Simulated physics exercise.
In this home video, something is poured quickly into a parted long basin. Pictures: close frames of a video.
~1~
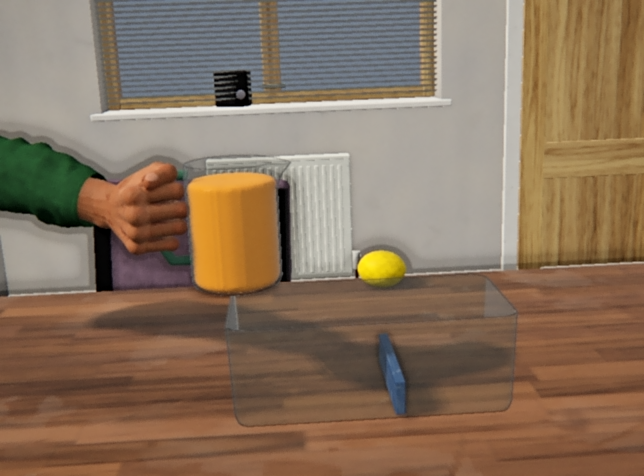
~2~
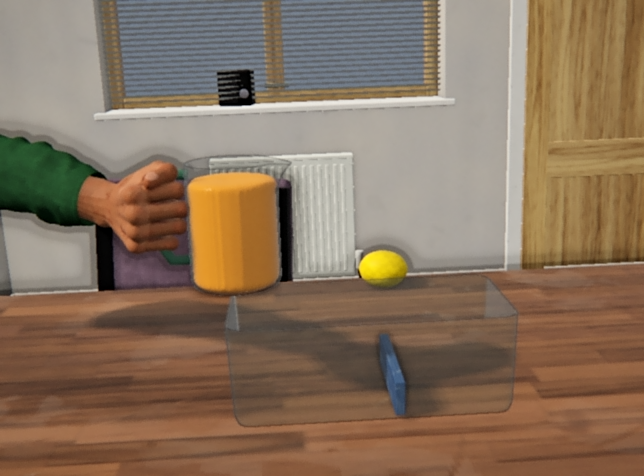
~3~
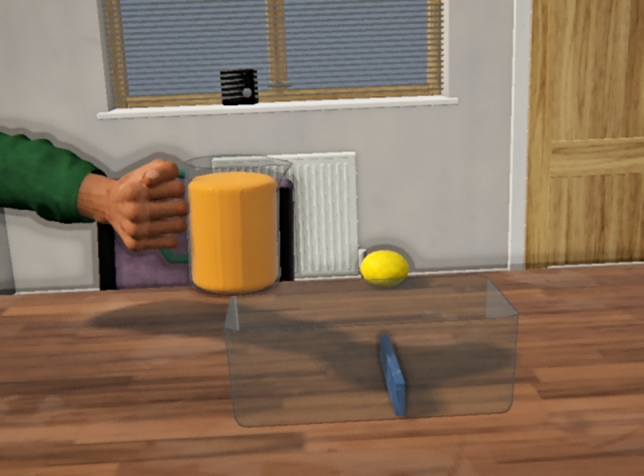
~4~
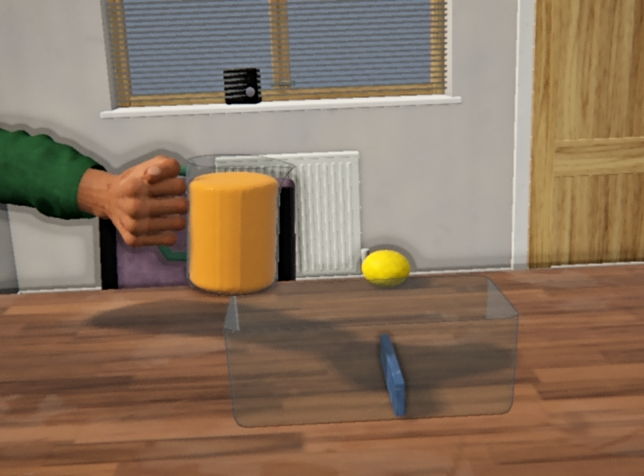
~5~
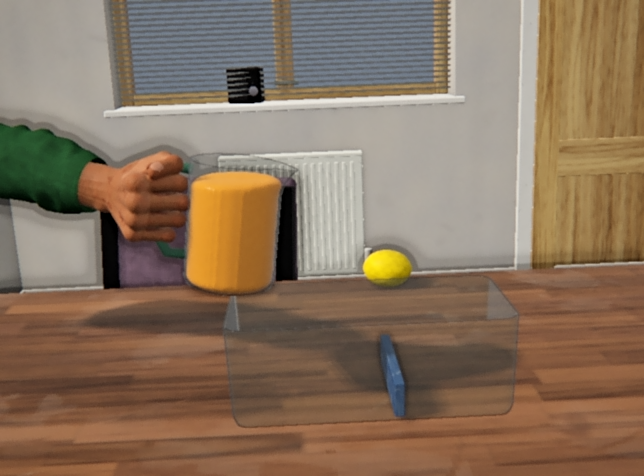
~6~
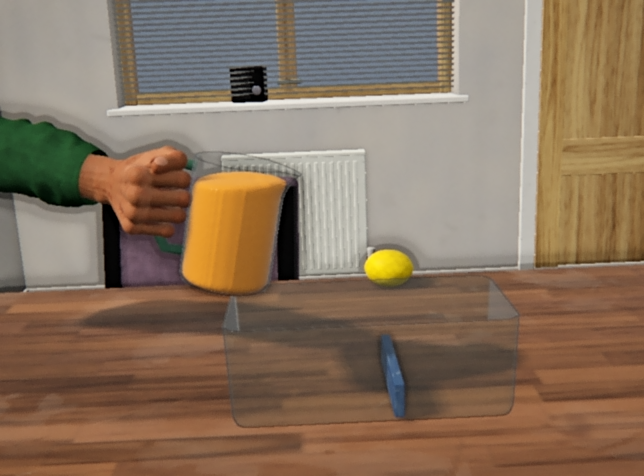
A hand in a green sleeve held a clear jug of orange juice above a see-through basin with a blue divider, then slowly tilted it slightly to the right while a yellow lemon sat behind.
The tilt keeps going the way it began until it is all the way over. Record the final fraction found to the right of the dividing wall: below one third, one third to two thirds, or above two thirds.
After it calms, what's right of the wall is a small share, below one third.
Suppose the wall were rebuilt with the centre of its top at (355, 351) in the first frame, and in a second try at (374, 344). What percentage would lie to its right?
Try one about 50 %, try two about 10 %.
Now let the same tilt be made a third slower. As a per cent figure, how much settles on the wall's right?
Roughly 10 percent.
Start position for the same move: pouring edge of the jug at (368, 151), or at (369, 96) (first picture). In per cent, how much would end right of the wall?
First place gives some 85 %, second place some 75 %.
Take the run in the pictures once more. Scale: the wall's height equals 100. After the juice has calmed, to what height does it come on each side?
On the left it is 70 per cent, on the right 10.
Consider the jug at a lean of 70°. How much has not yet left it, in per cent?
85 %.
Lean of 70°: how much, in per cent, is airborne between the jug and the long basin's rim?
Somewhere around 10 per cent of it.
A moment on, the jug is tipped part way and 84 per cent is still to pour, 4 is left of the wall and 0 right of it.
Next, the jug is tipped right over and 34 per cent is still to pour, 53 is left of the wall and 1 right of it.
Then the jug is tipped right over and 4 per cent is still to pour, 89 is left of the wall and 4 right of it.
Later the jug is tipped right over and 0 per cent is still to pour, 90 is left of the wall and 8 right of it.
Finally, 90 per cent lies left of the wall, 8 right of it and 2 outside.
